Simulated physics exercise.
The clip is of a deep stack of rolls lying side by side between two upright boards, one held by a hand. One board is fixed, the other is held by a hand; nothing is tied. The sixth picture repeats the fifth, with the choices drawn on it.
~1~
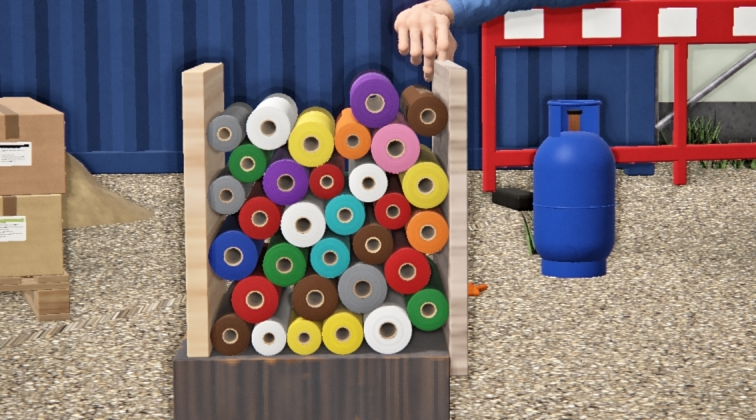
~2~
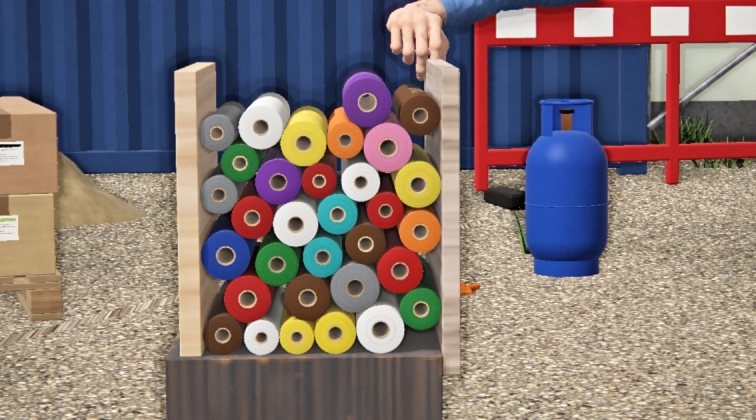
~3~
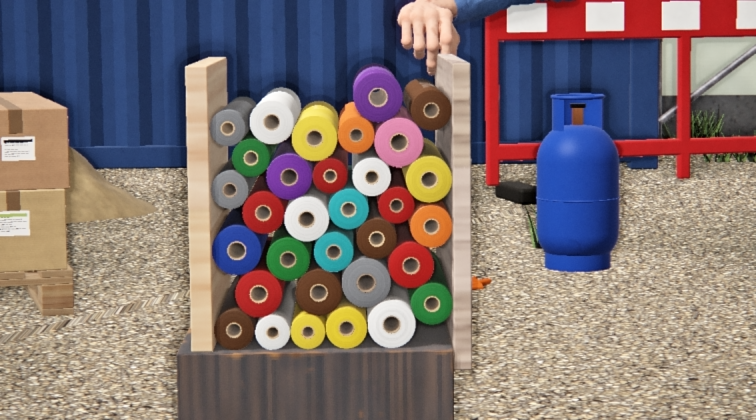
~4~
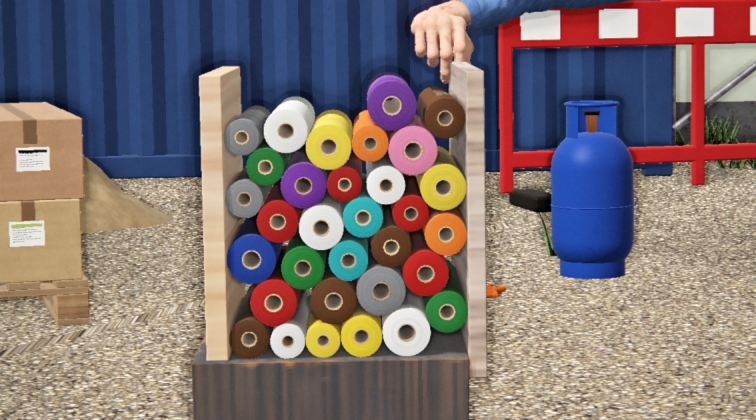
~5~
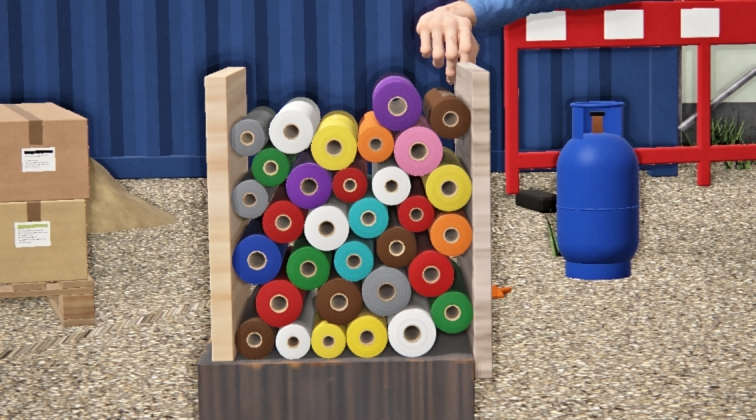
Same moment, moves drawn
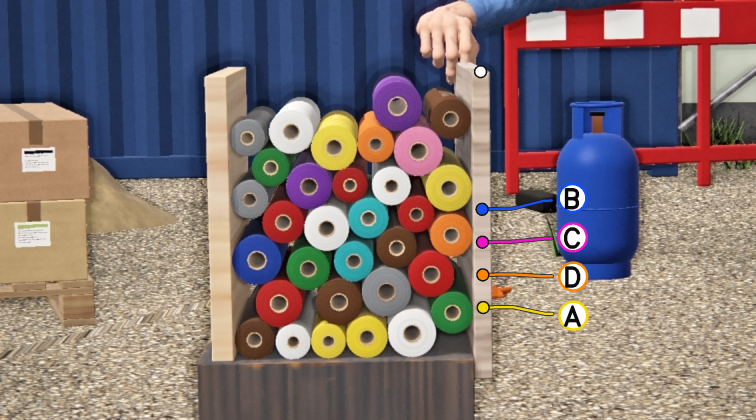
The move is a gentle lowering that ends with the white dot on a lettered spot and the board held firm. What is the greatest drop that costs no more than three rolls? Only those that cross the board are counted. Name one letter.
B is the limit.
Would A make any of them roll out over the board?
At A: Yes.
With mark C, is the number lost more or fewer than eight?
At C, fewer than eight.
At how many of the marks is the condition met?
One of them.
On the marked copy, A at (483, 307); B at (482, 209); C at (482, 242); D at (483, 275); the white dot at (481, 71).
With B. Early on, top of the board (472, 135).
Further on, top of the board (473, 207).
At the end, top of the board (473, 209), three out over the board.
As for the rest, A more than three out over the board; C four out over the board; D more than three out over the board.
